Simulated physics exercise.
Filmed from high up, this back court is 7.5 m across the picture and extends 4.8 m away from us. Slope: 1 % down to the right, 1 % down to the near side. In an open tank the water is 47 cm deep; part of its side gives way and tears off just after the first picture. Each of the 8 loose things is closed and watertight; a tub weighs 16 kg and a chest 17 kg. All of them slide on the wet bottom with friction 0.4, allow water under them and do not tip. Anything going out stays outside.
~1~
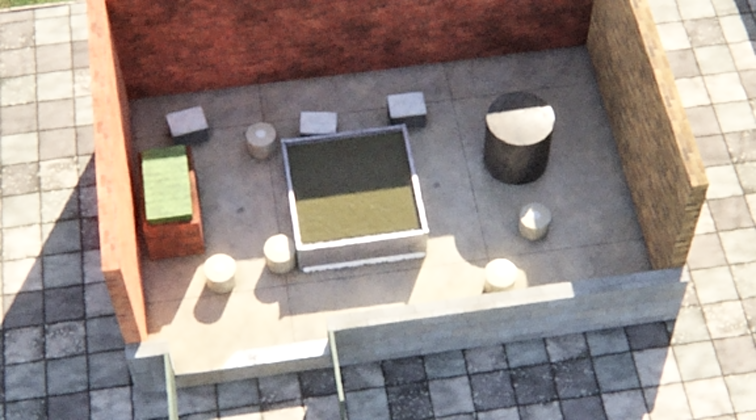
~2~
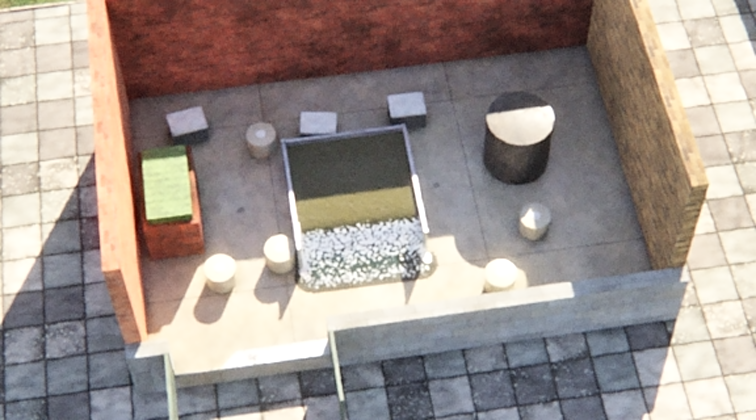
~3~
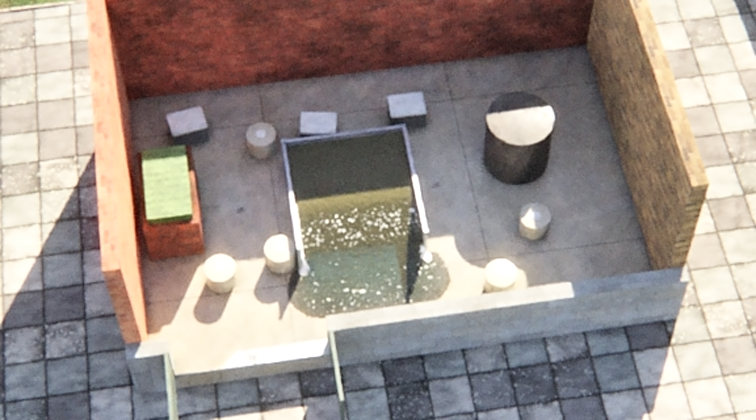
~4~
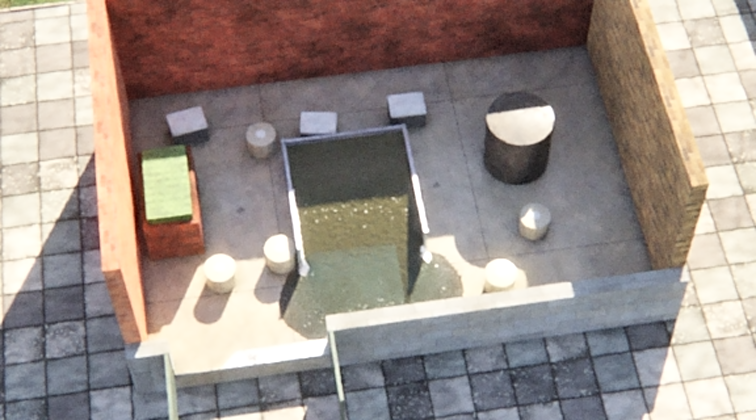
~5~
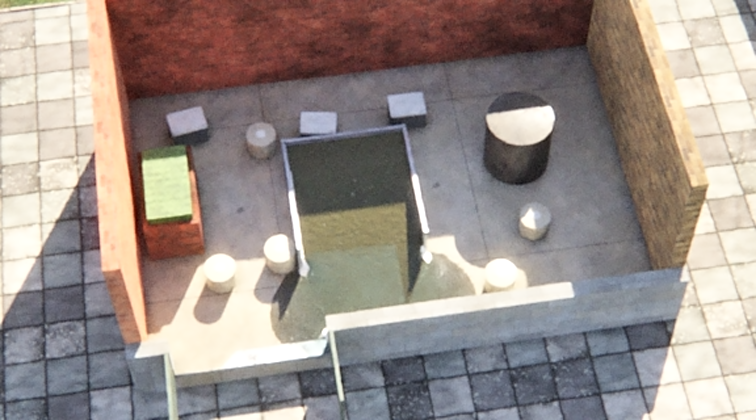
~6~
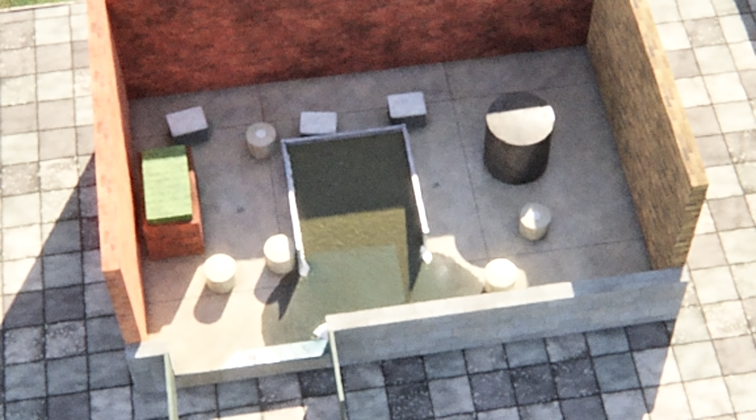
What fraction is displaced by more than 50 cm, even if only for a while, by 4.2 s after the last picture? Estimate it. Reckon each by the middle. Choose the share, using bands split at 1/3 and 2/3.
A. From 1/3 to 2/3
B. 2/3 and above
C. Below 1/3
Below 1/3 (C).
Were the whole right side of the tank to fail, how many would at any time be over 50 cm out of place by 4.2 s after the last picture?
Then it comes to 2.
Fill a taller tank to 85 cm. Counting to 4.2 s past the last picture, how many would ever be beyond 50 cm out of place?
That would give 2.
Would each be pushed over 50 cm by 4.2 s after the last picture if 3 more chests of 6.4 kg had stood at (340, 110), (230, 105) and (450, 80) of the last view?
Note, in sequence: Under threshold; under threshold; under threshold.
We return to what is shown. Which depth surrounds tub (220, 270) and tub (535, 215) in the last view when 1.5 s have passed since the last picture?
First about 0 cm, second about 1 cm.
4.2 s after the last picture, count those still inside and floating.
I count 0.
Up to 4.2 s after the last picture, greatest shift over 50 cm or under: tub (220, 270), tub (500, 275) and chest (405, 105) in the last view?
Taking them in turn, the answers are smaller, greater and smaller.
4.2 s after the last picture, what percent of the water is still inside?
About 76 in a hundred parts of the water.
Then, 0.4 s after the last picture 0 of 8 are over 50 cm from their spots; 0 afloat.
Then, 1.5 s after the last picture 1 of 8 are over 50 cm from their spots; 0 afloat.
Then, 2.8 s after the last picture 1 of 8 are over 50 cm from their spots; 0 afloat.
Then, 4.2 s after the last picture 1 of 8 are over 50 cm from their spots, and 1 have been at some point; 0 afloat.
